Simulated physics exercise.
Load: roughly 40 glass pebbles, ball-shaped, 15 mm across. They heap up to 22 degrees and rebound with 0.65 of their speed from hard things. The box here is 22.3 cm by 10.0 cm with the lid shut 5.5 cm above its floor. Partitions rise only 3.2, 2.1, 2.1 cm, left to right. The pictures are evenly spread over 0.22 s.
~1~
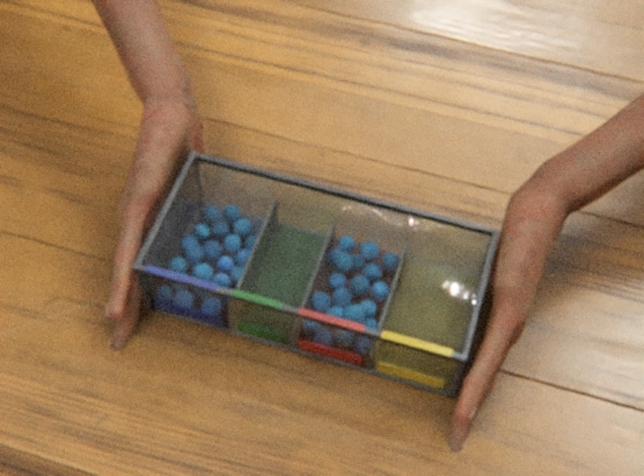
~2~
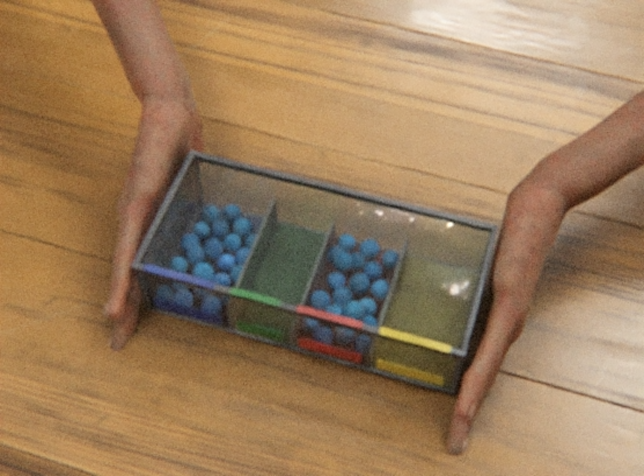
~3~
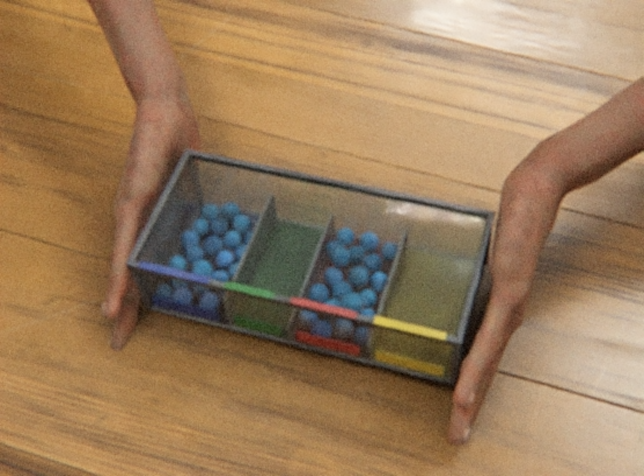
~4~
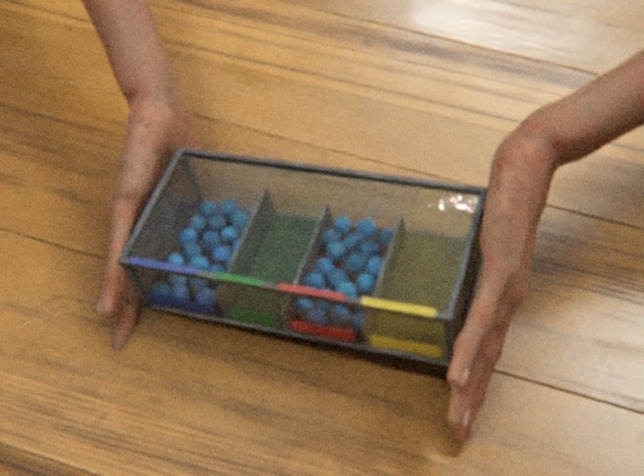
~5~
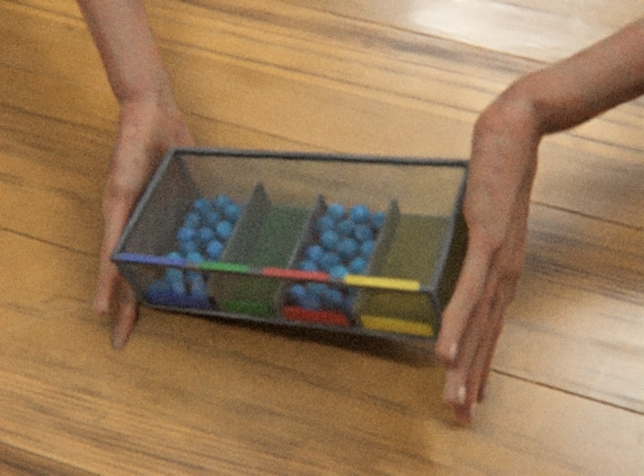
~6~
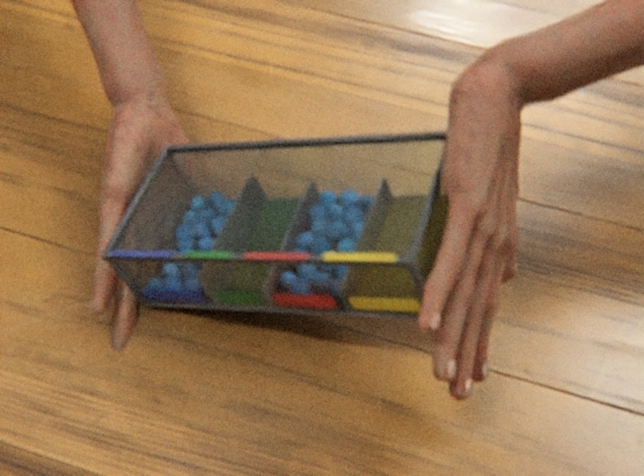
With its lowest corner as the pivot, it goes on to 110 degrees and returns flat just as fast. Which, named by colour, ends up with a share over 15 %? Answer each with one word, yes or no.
Red: No. Blue: Yes. Green: No. Yellow: No.
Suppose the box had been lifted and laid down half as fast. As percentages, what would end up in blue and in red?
The blue compartment would end with 100 per cent, the red one with 0 per cent.
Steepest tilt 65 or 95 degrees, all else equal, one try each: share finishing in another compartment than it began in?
Some 0 and some 45 per cent, respectively.
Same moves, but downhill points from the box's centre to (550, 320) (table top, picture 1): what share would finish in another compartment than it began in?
Something like 100 per cent of the pieces.
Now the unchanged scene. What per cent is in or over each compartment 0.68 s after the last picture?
The split is red at 10, blue at 65, green at 25 and yellow at 0 per cent.
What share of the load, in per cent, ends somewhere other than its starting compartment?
Some 50 per cent.
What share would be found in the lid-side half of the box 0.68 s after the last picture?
I'd say around 90 percent of the pieces.
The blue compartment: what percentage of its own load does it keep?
Roughly 100 per cent.
Then, 0.68 s after the last picture, tilt 109 degrees; red 10 %, blue 65 %, green 25 %.
Then, 1.13 s after the last picture, tilt 46 degrees; blue 95 %, green 5 %.
Then, 1.65 s after the last picture, tilt 0 degrees; blue 95 %, green 5 %.
In the end, red 0 %, blue 95 %, green 5 %, yellow 0 %.
